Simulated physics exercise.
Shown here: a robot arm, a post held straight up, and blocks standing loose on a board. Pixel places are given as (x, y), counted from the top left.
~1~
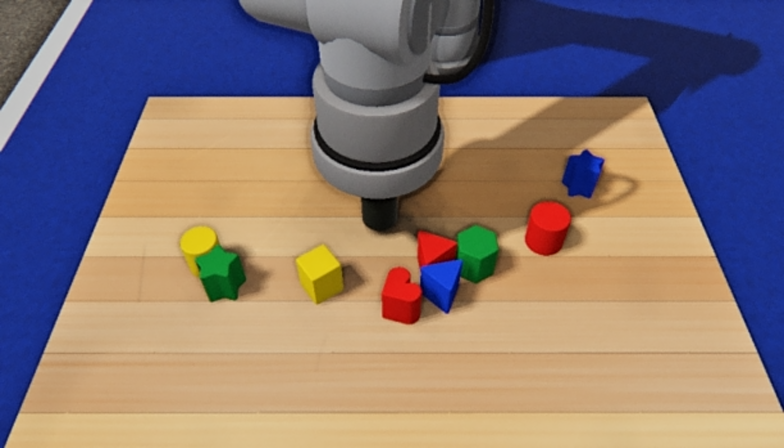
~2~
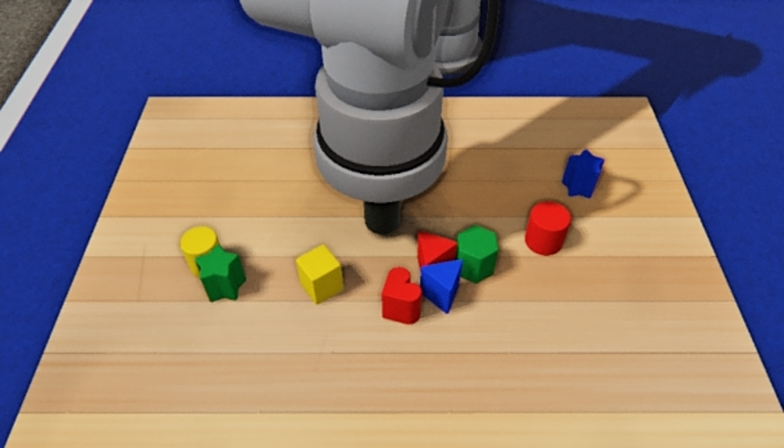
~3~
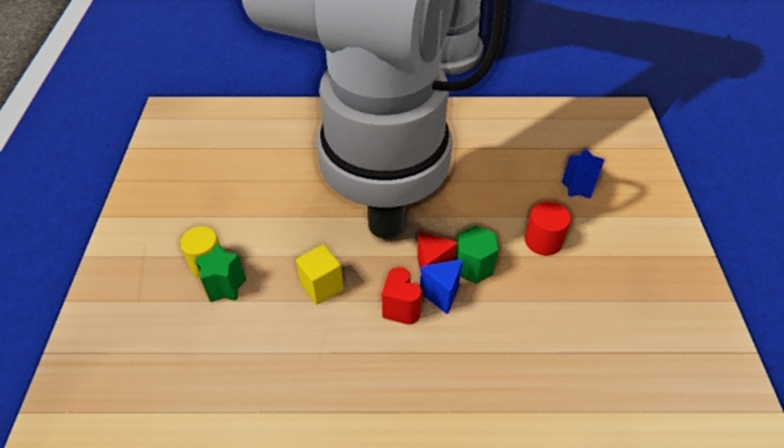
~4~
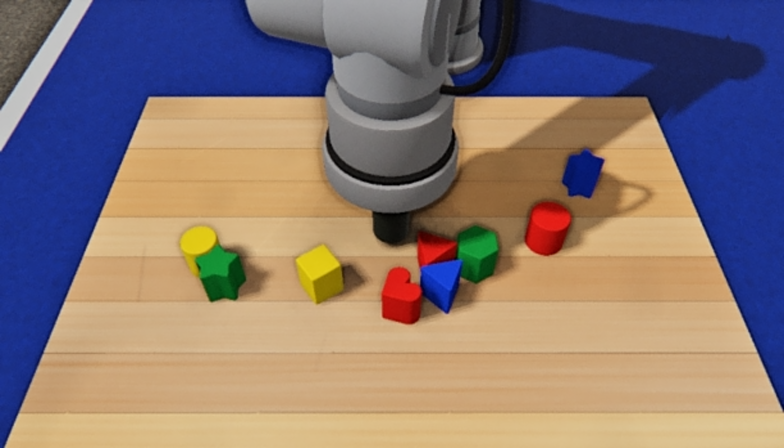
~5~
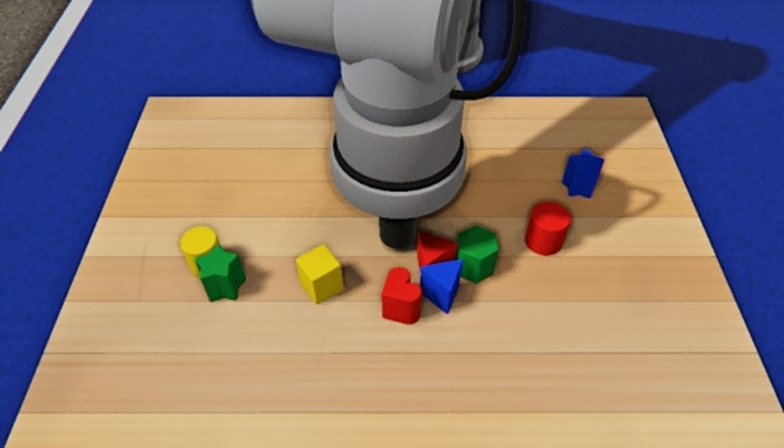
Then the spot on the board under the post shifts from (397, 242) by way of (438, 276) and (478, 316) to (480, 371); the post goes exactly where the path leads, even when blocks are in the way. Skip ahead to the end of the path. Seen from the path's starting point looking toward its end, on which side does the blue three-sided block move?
Right.
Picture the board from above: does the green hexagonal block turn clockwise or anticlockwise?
If we look at it from overhead, the green hexagonal block pivots counter-clockwise.
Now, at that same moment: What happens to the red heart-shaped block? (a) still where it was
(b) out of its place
Correct choice: A.
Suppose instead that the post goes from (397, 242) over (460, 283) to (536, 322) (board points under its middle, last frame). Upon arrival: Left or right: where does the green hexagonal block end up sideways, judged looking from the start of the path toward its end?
My prediction: Leftwards.
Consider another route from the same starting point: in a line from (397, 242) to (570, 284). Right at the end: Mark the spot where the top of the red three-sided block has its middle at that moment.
When the path ends, it will be at (476, 262).
The first path, step by step. One third of the way, post at (439, 269); red three-sided block at (465, 270), turned 50° clockwise; blue three-sided block at (453, 290), turned 25° clockwise; green hexagonal block at (485, 242), turned 20° anticlockwise.
Two thirds of the way, post at (480, 310); red three-sided block at (506, 318), turned 80° clockwise; blue three-sided block at (458, 309), turned 65° clockwise; green hexagonal block at (487, 242), turned 30° anticlockwise.
At the end, post at (481, 365); red heart-shaped block in place; red three-sided block at (525, 348), turned 30° clockwise; blue three-sided block at (454, 321), turned 115° clockwise; green hexagonal block at (487, 242), turned 30° anticlockwise.
